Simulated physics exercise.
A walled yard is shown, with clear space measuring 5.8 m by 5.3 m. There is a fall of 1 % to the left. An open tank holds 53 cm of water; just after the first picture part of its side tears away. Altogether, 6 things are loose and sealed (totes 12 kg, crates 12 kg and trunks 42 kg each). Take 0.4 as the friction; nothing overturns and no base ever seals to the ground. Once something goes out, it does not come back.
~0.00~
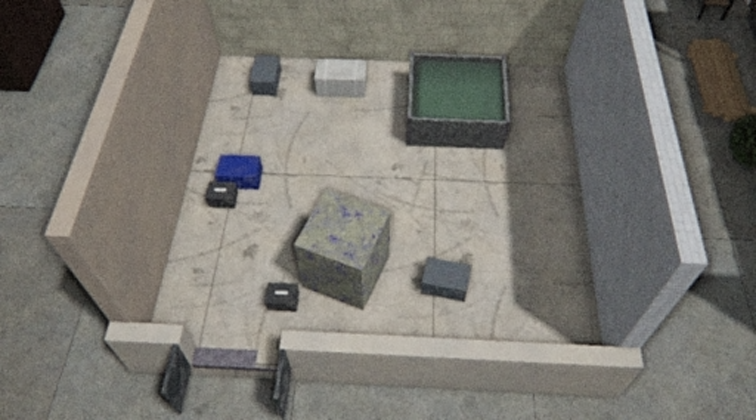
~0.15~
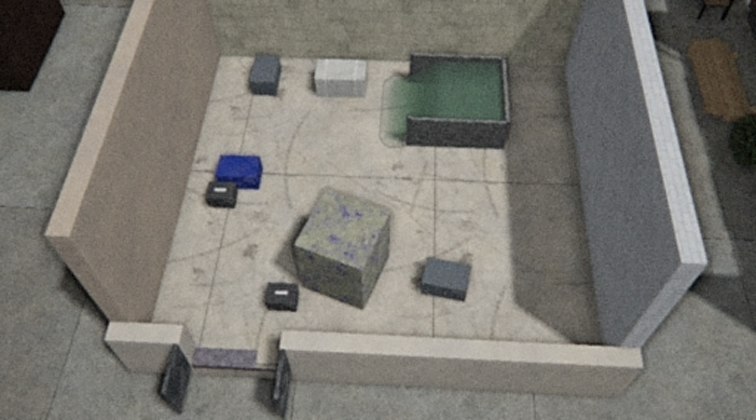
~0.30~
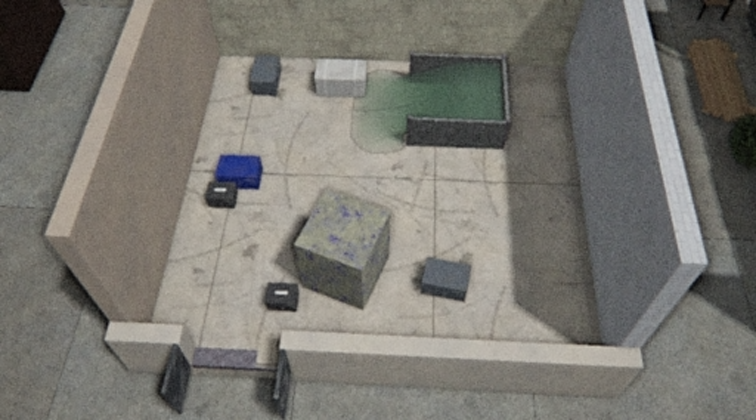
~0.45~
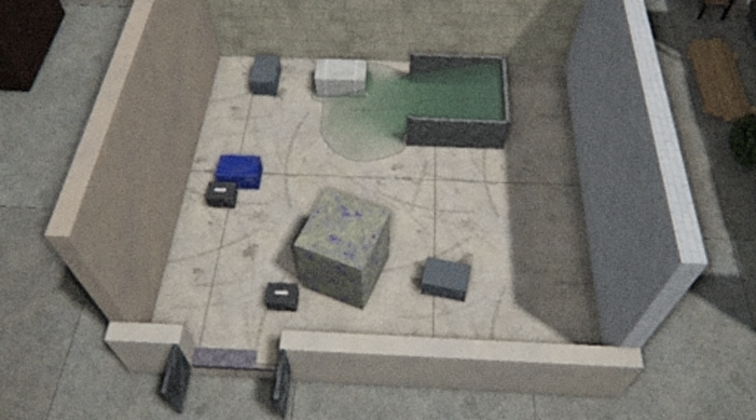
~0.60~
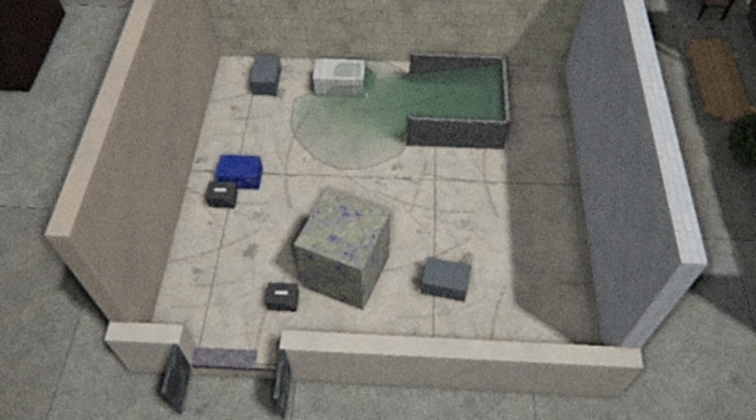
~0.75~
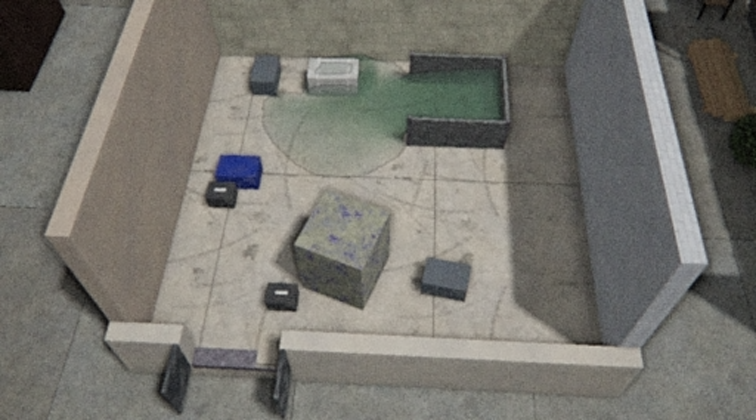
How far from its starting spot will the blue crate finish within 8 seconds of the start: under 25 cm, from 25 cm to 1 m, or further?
Further than 1 m away.
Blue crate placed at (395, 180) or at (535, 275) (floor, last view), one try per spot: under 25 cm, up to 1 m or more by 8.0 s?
Run one, it remains planted; run two, it remains planted.
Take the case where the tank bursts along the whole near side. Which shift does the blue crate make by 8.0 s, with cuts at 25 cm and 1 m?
In that scenario the blue crate would have shifted only slightly.
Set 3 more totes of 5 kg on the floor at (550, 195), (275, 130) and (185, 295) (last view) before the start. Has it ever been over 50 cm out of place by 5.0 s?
Respectively: Smaller, greater, greater.
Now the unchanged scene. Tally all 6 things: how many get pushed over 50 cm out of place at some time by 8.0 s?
Result: 4.
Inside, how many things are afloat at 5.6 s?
Then: 1.
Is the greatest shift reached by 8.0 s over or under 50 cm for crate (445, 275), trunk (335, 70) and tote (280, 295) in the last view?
Item by item, they came out below the mark, above the mark and below the mark.
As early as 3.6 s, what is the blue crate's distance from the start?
120 cm or so by then.
After 1.6 s the blue crate is near (231, 168), 0.1 m from its start, aground; 0 of 6 are out; 0 afloat.
After 3.6 s the blue crate is near (206, 233), 1.2 m from its start, afloat; 0 of 6 are out; 3 afloat.
After 5.6 s the blue crate is near (209, 284), 2.0 m from its start, afloat; 0 of 6 are out; 1 afloat.
After 8.0 s the blue crate is near (238, 287), 2.0 m from its start, afloat; 0 of 6 are out; 2 afloat.
